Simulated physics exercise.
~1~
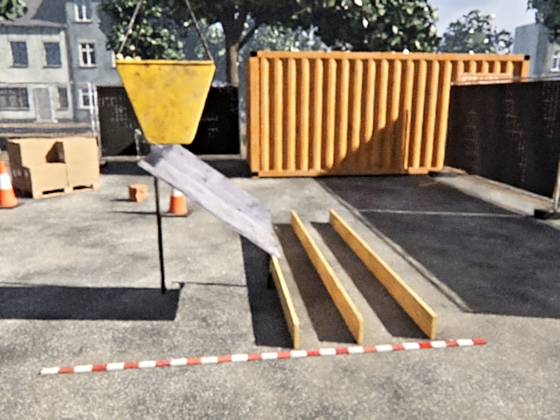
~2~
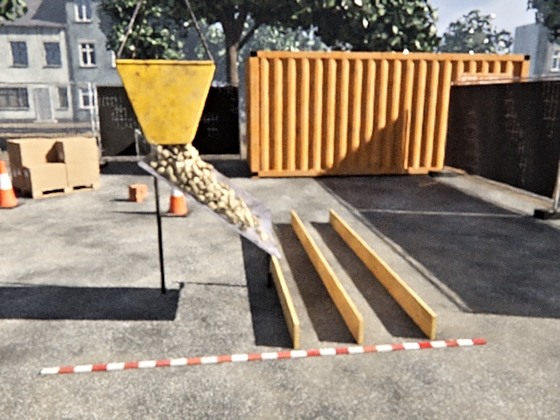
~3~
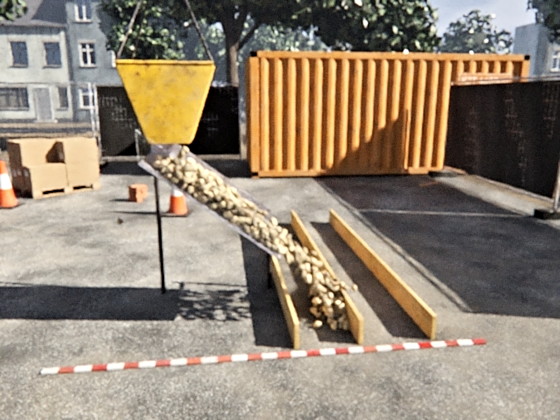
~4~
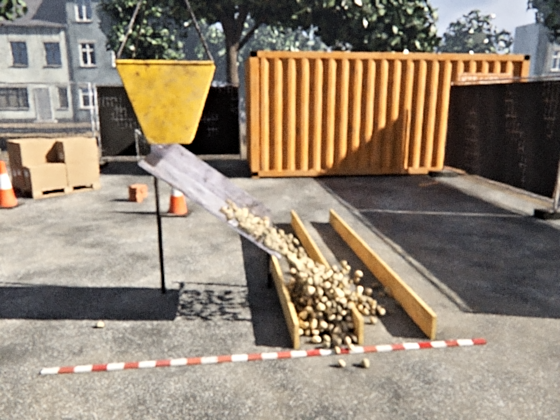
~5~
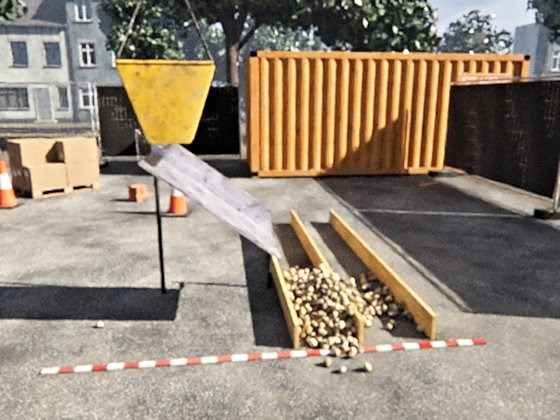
Yellow hopper releasing stones down a sloping steel chute into plank bays, most settling in the left bay, some in the right.
